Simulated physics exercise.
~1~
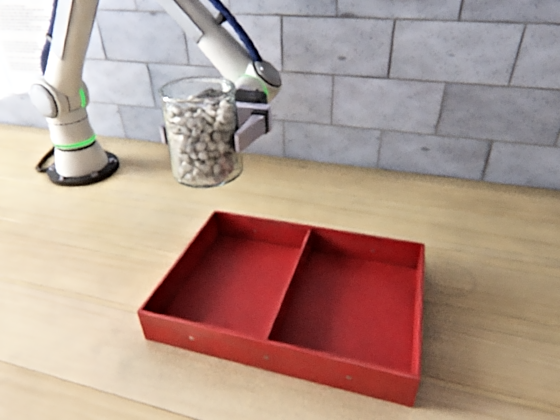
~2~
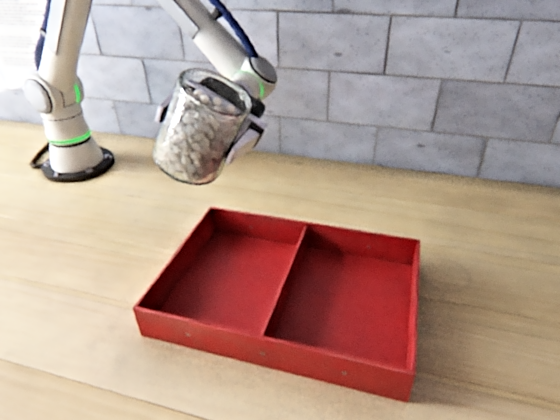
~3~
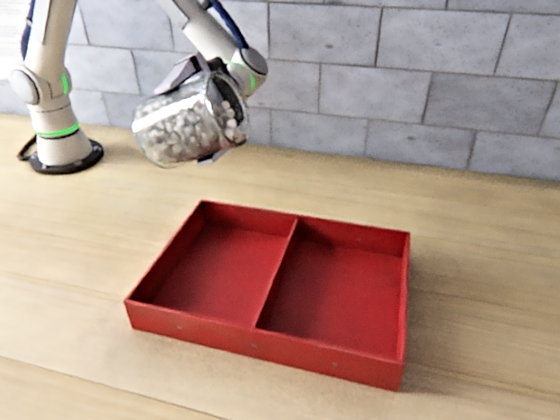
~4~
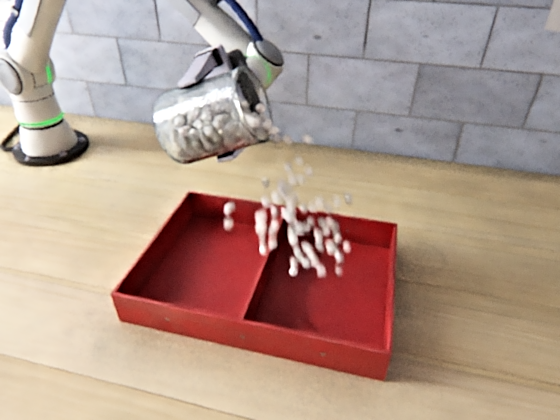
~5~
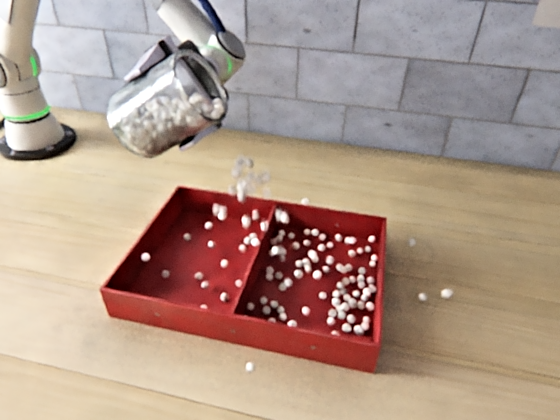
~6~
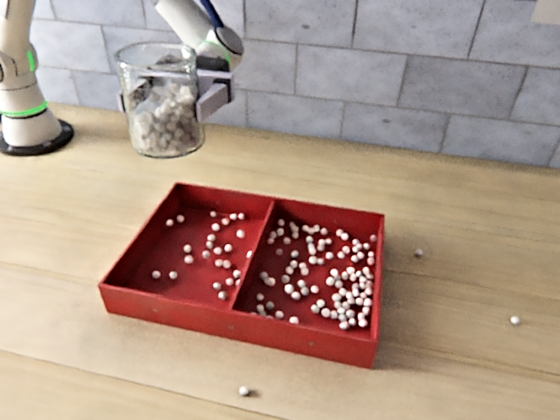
On a wooden table, a robot arm tips a glass beaker, spilling white beads into and around a divided red tray, then rights it.
